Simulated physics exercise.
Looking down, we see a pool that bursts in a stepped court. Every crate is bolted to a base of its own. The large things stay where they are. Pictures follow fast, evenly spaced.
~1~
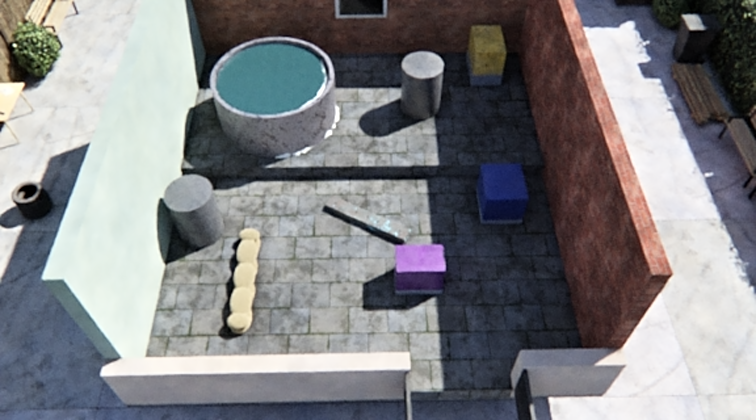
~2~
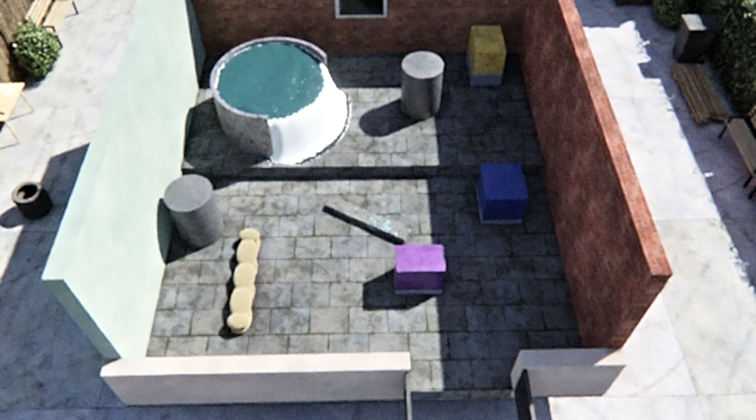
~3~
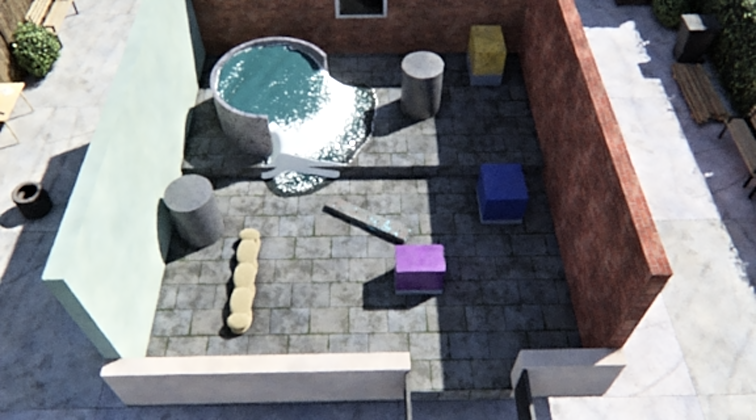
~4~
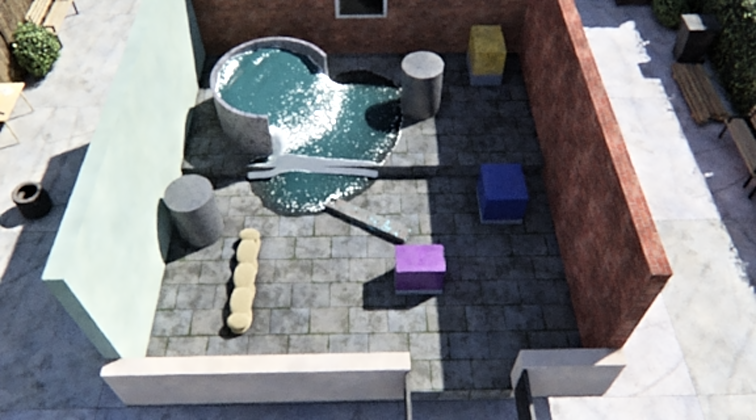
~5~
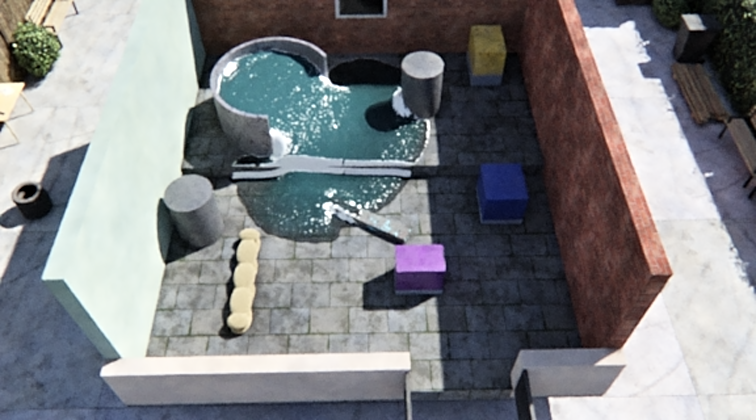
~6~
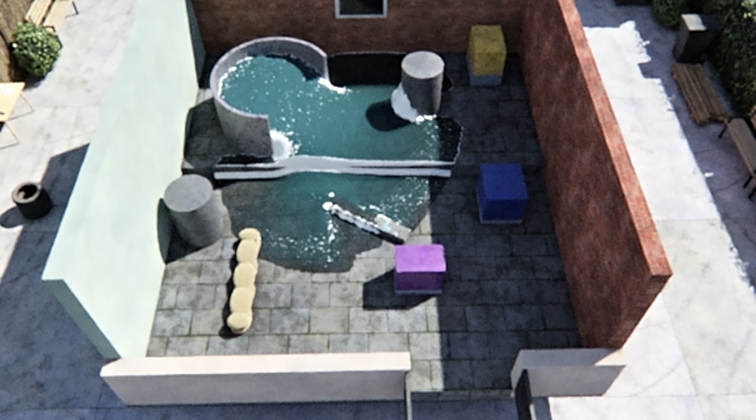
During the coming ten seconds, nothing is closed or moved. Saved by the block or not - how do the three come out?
They come out like this: The blue crate wet, the yellow crate dry, the purple crate wet.
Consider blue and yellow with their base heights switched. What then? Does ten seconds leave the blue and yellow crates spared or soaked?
Blue crate: Flooded, yellow crate: Flooded.
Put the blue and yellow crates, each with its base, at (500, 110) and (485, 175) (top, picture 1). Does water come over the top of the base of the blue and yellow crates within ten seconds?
Ten seconds on, the blue crate has been flooded, but the yellow crate has been flooded.
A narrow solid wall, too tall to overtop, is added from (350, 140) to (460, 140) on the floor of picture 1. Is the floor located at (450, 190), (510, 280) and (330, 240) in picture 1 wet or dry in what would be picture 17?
As listed: Under water, flooded, awash.
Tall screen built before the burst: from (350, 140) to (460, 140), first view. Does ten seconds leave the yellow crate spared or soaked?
Result for the yellow crate: It is flooded.
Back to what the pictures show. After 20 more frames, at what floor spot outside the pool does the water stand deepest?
Answer: (552, 373).
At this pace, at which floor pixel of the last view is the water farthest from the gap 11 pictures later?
I reckon the front has reached (589, 372) by then.
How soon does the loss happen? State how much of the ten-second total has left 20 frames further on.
Near 15 in a hundred.
A moment on, water covers 55 % of the floor; the blue crate water round its plinth, the yellow crate water round its plinth, the purple crate water round its plinth.
Next, water covers 65 % of the floor; the blue crate water round its plinth, the yellow crate water round its plinth, the purple crate water round its plinth.
Then, water covers 75 % of the floor; the blue crate water round its plinth, the yellow crate water round its plinth, the purple crate water round its plinth.
Later, water covers 85 % of the floor; the blue crate water round its plinth, the yellow crate water round its plinth, the purple crate water round its plinth.
In the end, water covers 90 % of the floor; the blue crate was topped, the yellow crate stayed above the water, the purple crate was topped.
